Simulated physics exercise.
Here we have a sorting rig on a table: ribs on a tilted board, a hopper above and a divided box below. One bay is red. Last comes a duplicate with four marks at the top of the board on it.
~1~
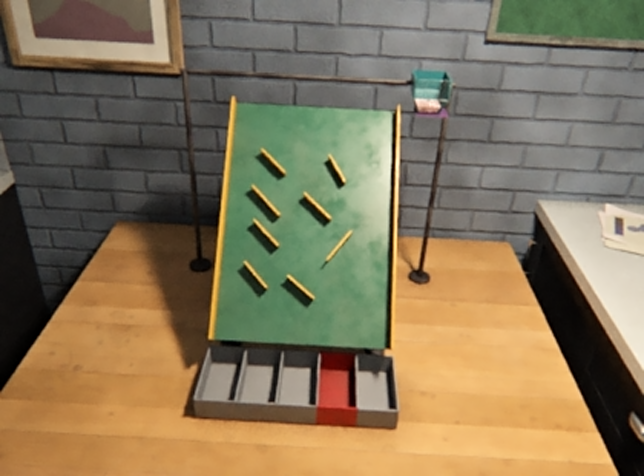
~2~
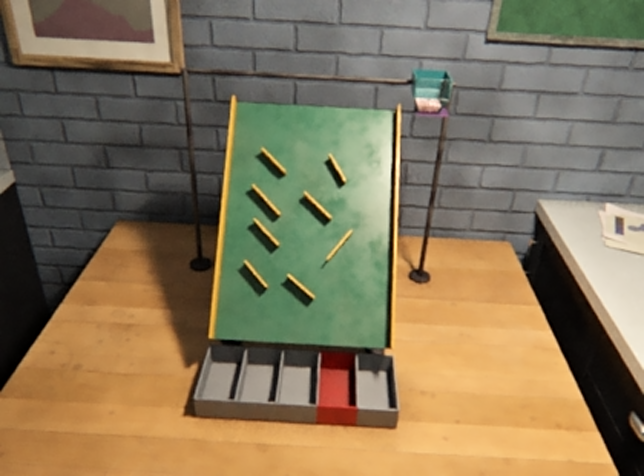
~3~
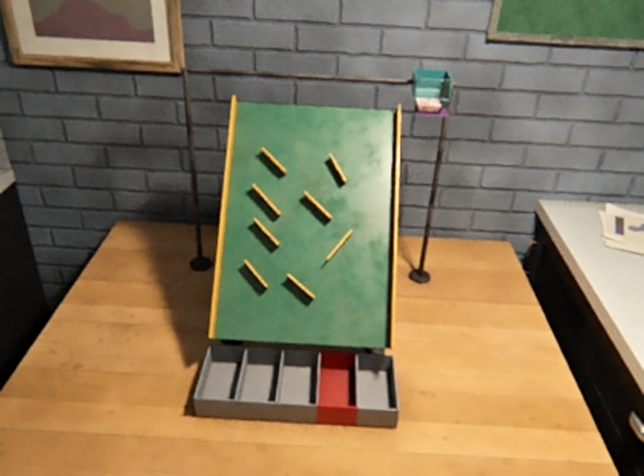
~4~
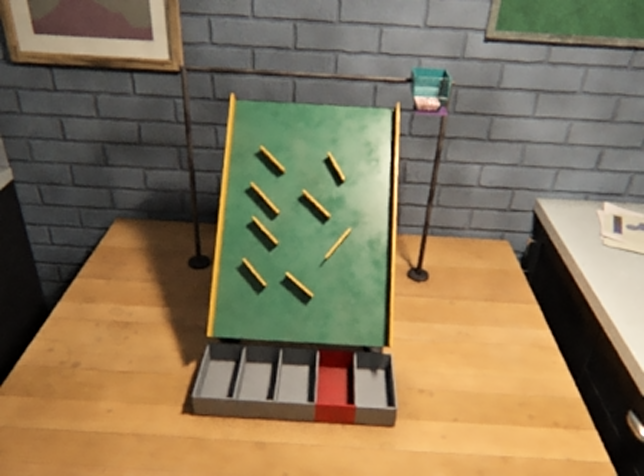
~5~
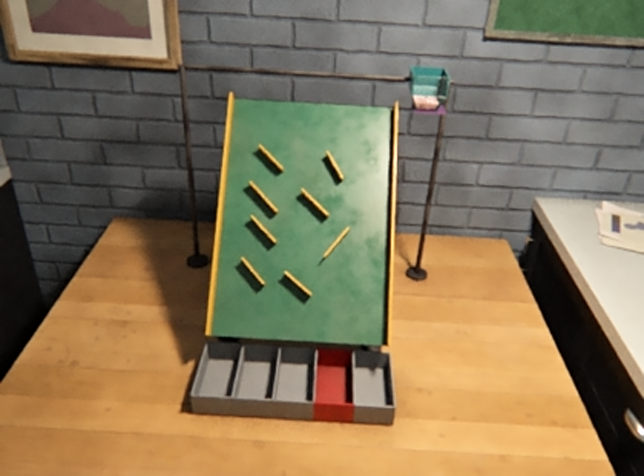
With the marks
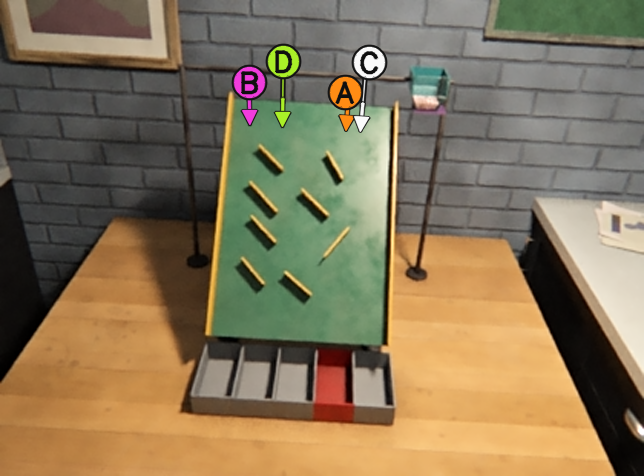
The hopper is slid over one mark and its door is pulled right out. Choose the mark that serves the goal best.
I would pick mark D.
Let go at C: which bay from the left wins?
The fifth from the left.
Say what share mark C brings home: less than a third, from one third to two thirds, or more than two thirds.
It is less than a third.
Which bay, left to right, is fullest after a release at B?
The first from the left.
On the marked copy, mark A meets the board at (346, 125); mark B meets the board at (249, 119); mark C meets the board at (360, 126); mark D meets the board at (282, 121).
With A, a stray few in the red bay, about half in other bays, about a third outside the box.
With B, none in the red bay, about half in other bays, about half outside the box.
With C, a small part in the red bay, about a third in other bays, about half outside the box.
With D, about a quarter in the red bay, about a quarter in other bays, about half outside the box.
